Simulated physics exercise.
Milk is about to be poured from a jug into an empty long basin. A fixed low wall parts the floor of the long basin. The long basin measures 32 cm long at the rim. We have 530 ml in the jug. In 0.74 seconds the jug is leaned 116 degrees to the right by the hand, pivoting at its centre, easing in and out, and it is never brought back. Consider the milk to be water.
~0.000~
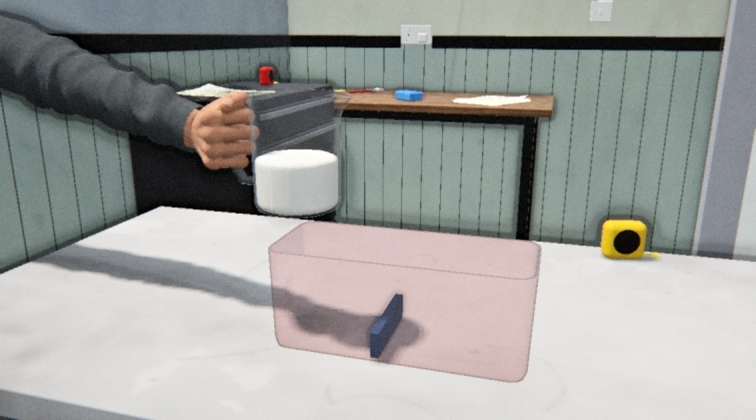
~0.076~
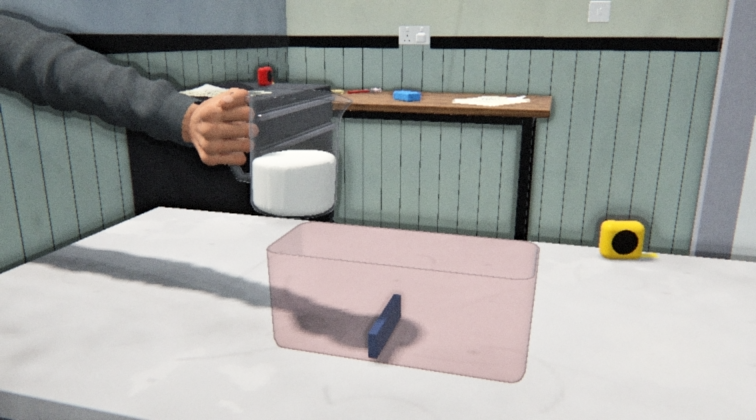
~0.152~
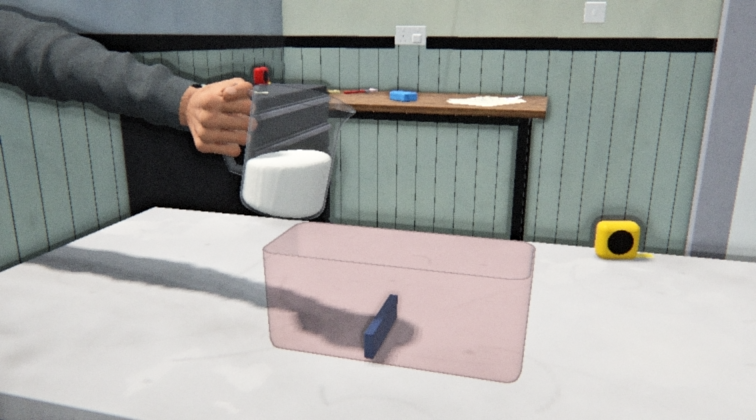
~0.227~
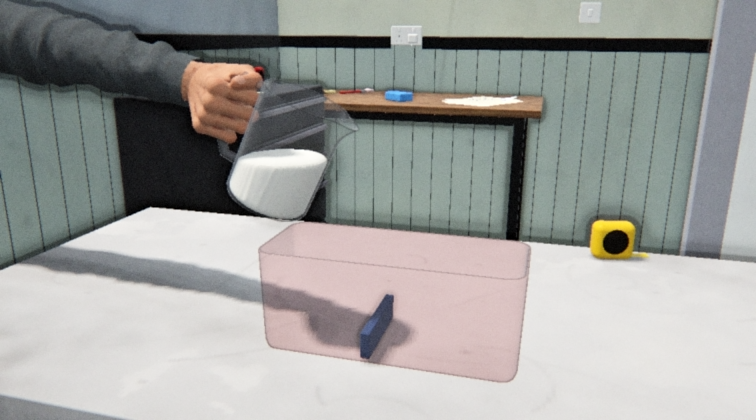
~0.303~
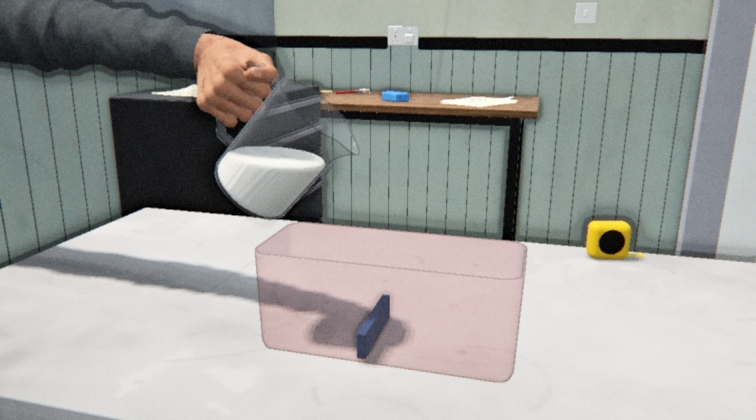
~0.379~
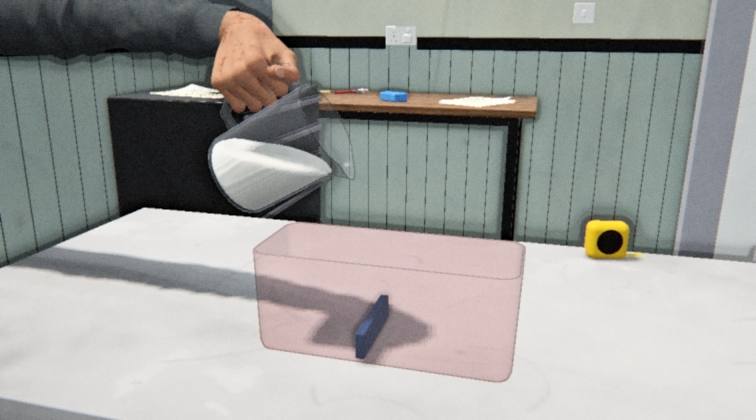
At first, a hand holds a clear jug of milk upright above the left part of an empty, pinkish long basin with a dark blue wall inside. The hand then leans the jug to the right, slightly and then steeply, and the milk shifts toward the lowering spout, still inside the jug.
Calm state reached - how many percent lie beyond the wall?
42 percent, roughly.
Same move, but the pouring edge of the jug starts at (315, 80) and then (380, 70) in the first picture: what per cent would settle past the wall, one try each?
Roughly 10 per cent the first time and 90 per cent the second.
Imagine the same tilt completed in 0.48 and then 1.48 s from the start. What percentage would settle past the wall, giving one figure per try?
30 and 60 %.
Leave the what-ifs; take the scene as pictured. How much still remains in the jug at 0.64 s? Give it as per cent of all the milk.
Fraction remaining: Approx. 56 per cent.
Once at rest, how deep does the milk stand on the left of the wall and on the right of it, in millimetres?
Left part: About 20 mm; right part: About 10 mm.
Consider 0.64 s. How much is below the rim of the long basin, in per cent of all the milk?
Near 24 in a hundred.
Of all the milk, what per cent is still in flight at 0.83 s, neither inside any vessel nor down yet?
5 in a hundred, give or take.
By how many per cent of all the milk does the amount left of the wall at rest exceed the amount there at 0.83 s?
It comes to about 10 per cent.
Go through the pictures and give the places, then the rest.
The first frame shows tilt 0°; pouring edge (351, 97); surface from (262, 155) to (337, 160); the long basin's rim runs from (286, 236) to (539, 262); the wall's top is at (388, 313).
The second frame shows tilt 3°; pouring edge (352, 101); surface from (259, 157) to (335, 159).
The third frame shows tilt 12°; pouring edge (355, 111); surface from (253, 158) to (330, 159).
The fourth frame shows tilt 25°; pouring edge (359, 129); surface from (244, 157) to (327, 160).
The fifth frame shows tilt 42°; pouring edge (359, 154); surface from (230, 152) to (325, 163).
The sixth frame shows tilt 60°; pouring edge (354, 179); surface from (222, 140) to (331, 167).
By 0.64 s the tilt is 111° and 56 per cent is still to pour, 18 is left of the wall and 5 right of it.
By 0.83 s the tilt is 116° and 11 per cent is still to pour, 47 is left of the wall and 37 right of it.
By 1.02 s the tilt is 116° and 0 per cent is still to pour, 58 is left of the wall and 41 right of it.
By 1.24 s the tilt is 116° and 0 per cent is still to pour, 58 is left of the wall and 42 right of it.
At rest 57 per cent lies left of the wall, 42 right of it and 1 outside.
